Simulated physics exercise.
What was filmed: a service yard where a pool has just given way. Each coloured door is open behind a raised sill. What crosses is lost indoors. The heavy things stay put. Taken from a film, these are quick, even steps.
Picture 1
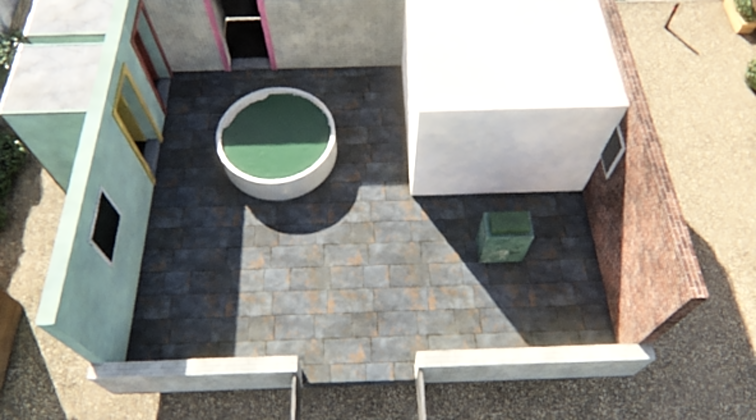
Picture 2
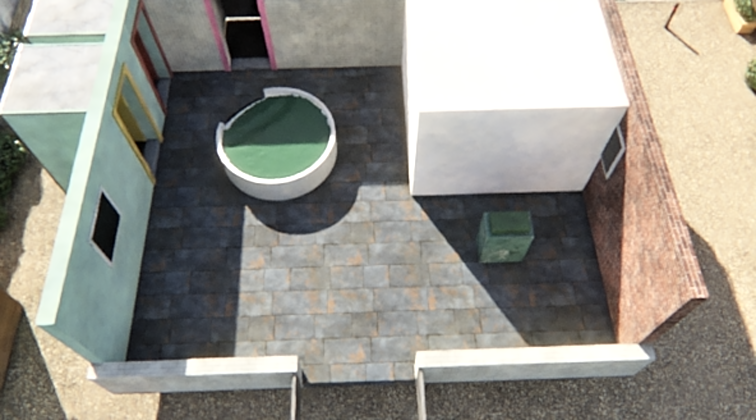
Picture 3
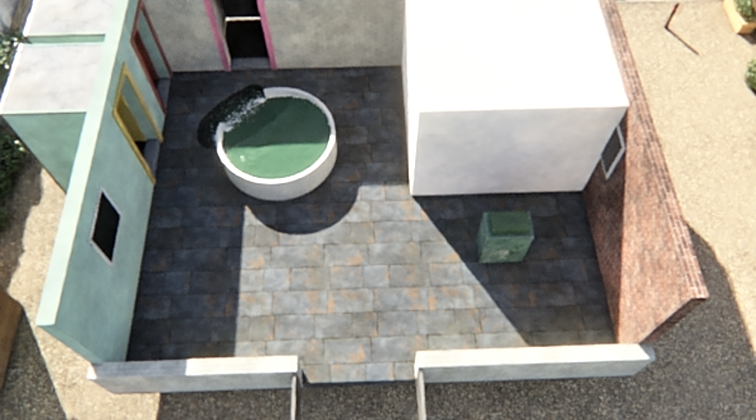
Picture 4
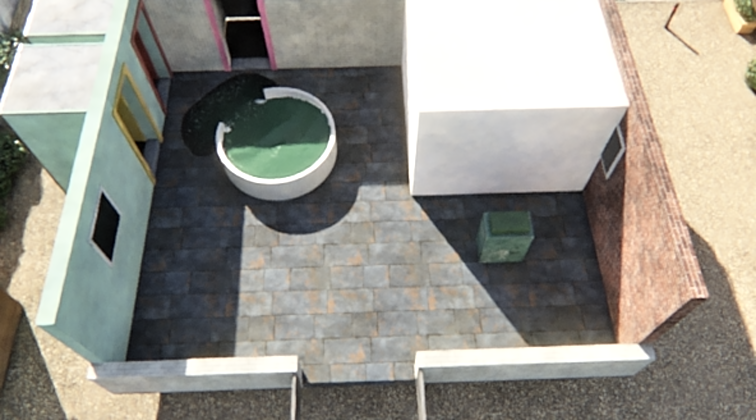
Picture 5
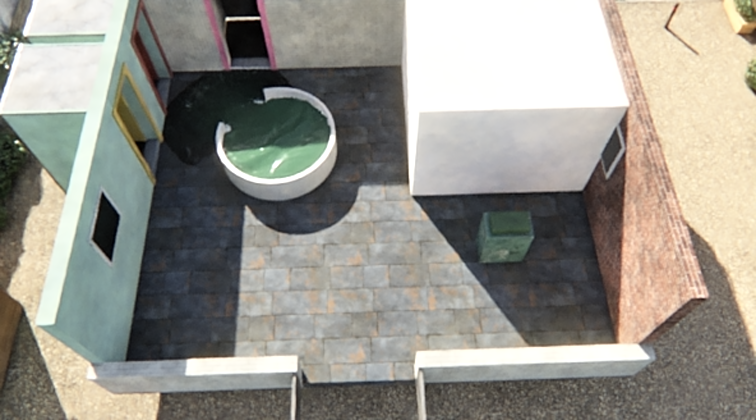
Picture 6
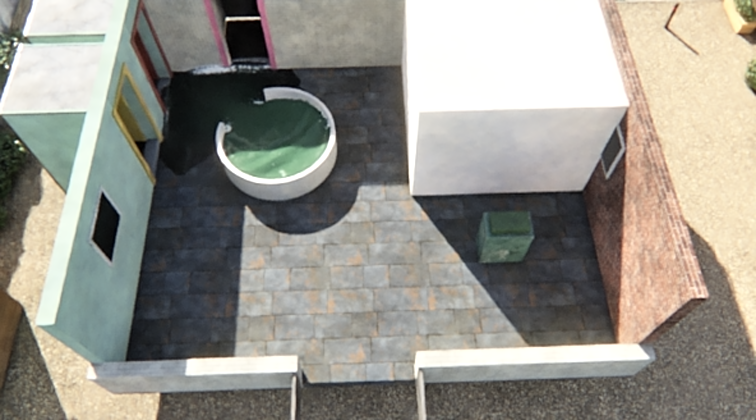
Green water sits level in a round white pool in a walled yard, until a gap opens in the rim's far side. Water pours out through it onto the dark paving, then spreads back and left as a dark sheet, reaching the walls near the pink-framed and red-framed doors.
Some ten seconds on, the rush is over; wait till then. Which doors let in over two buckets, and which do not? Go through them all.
Red door - over two buckets, yellow door - not over two, pink door - over two buckets.
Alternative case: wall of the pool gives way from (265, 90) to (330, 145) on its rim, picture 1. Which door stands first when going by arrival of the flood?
It's the pink door.
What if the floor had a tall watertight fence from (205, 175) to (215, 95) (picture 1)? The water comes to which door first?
My pick is the one in pink.
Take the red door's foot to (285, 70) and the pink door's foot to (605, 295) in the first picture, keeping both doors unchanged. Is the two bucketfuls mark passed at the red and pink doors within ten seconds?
In short: The red door tops the mark, the pink door falls short.
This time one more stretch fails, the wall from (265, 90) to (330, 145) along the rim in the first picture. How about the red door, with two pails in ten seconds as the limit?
Door red: It goes beyond the limit.
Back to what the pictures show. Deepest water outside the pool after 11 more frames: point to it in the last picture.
Look near (180, 77).
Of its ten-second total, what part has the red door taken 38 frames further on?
Some 90 in a hundred.
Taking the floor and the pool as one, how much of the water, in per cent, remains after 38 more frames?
68 % or so.
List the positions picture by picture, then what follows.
The first picture shows the pool at (276, 136) is whole and still.
In the second picture, water pours out on the pool's far side and has run to a hidden place.
In the third picture, the front is at (203, 139), out from the gap on the pool's far side.
In the fourth picture, water pours out on the pool's far side and has run to (255, 77).
In the fifth picture, water pours out on the pool's far side and has run to (172, 110).
In the sixth picture, water pours out on the pool's far side and has run to (172, 79).
A moment on, water covers 10 % of the floor; the red door over two buckets in, the yellow door wet at the sill, nothing in, the pink door under two buckets in.
Next, water covers 15 % of the floor; the red door far over two buckets in, the yellow door wet at the sill, nothing in, the pink door over two buckets in.
Then, water covers 25 % of the floor; the red door far over two buckets in, the yellow door wet at the sill, nothing in, the pink door far over two buckets in.
Later, water covers 45 % of the floor; the red door far over two buckets in, the yellow door wet at the sill, nothing in, the pink door far over two buckets in.
In the end, water covers 65 % of the floor; the red door far over two buckets in, the yellow door wet at the sill, nothing in, the pink door far over two buckets in.
